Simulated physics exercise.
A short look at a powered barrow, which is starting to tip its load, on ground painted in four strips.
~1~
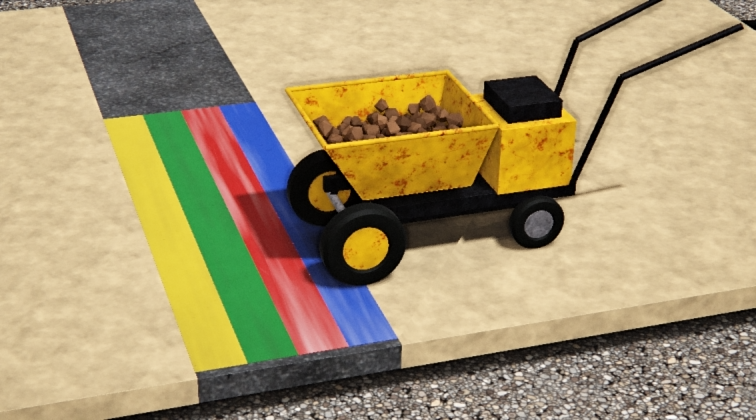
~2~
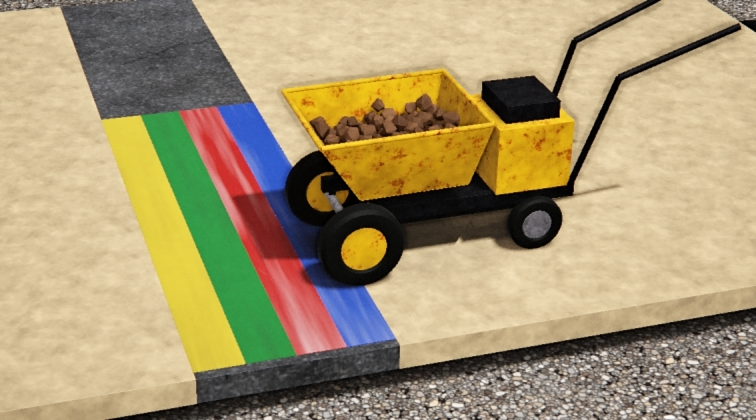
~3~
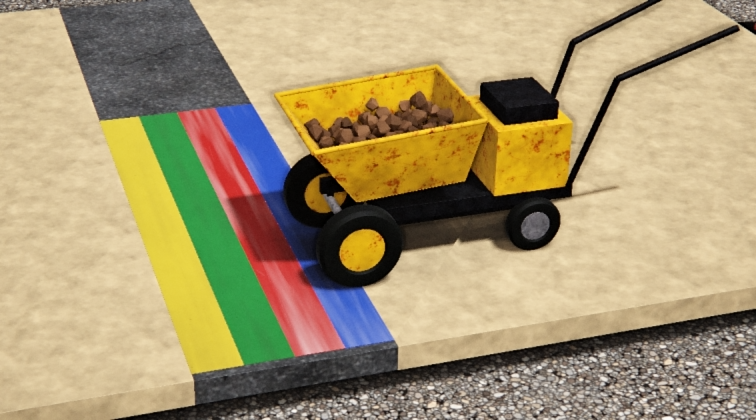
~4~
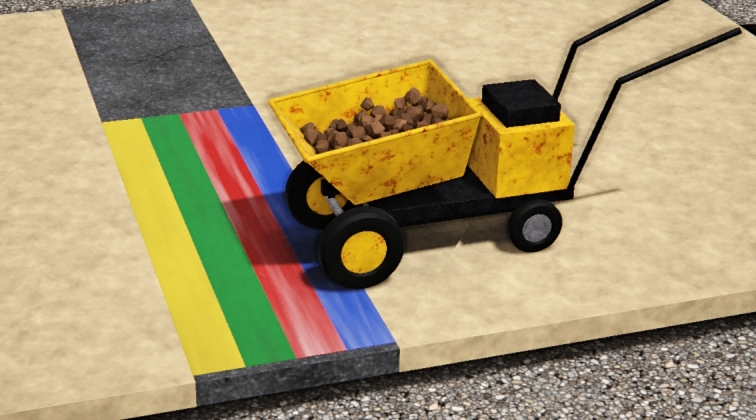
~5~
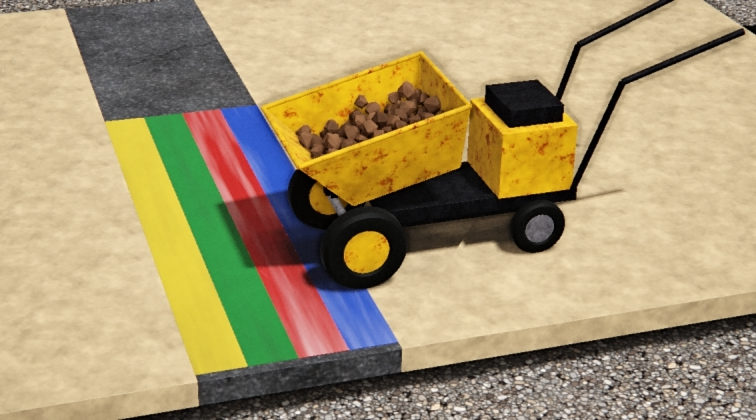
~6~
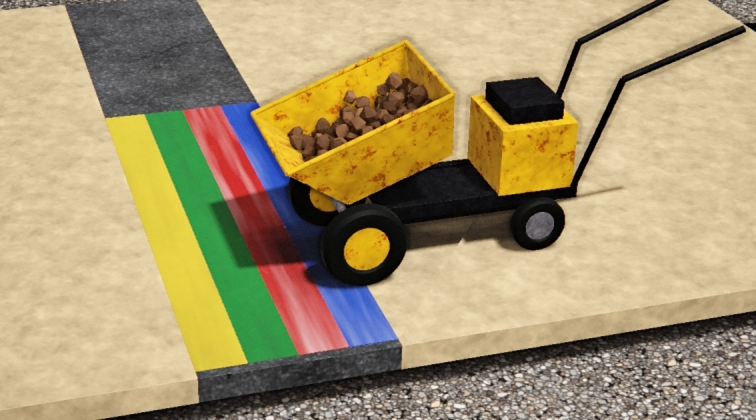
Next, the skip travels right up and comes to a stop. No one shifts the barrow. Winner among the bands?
Winner: Yellow.
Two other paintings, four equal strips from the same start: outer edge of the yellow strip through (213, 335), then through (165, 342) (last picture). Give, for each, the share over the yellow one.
30 and 40 percent, roughly.
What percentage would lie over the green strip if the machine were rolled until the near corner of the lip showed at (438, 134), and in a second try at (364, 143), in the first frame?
Try 1: 10 %. Try 2: 40 %.
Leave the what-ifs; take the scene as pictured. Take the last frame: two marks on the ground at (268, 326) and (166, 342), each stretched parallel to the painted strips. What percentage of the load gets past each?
Around 80 percent for the first and 20 percent for the second.
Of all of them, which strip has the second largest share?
That would be the green one.
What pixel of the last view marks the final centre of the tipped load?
Last view, resting centre - approx. (178, 267).
Shortly afterwards, skip tipped steeply; the whole lot in the skip.
Next, skip tipped right over; the bulk in the skip; a little over the green strip; a little over the yellow strip; only a few off the paint.
Some moments later, skip tipped right over; near a quarter in the skip; a little over the green strip; near a third over the yellow strip; near a quarter off the paint.
In the end, skip tipped right over; a little in the skip; none at all over the blue strip; only a few over the red strip; near a quarter over the green strip; near a third over the yellow strip; near a third off the paint.
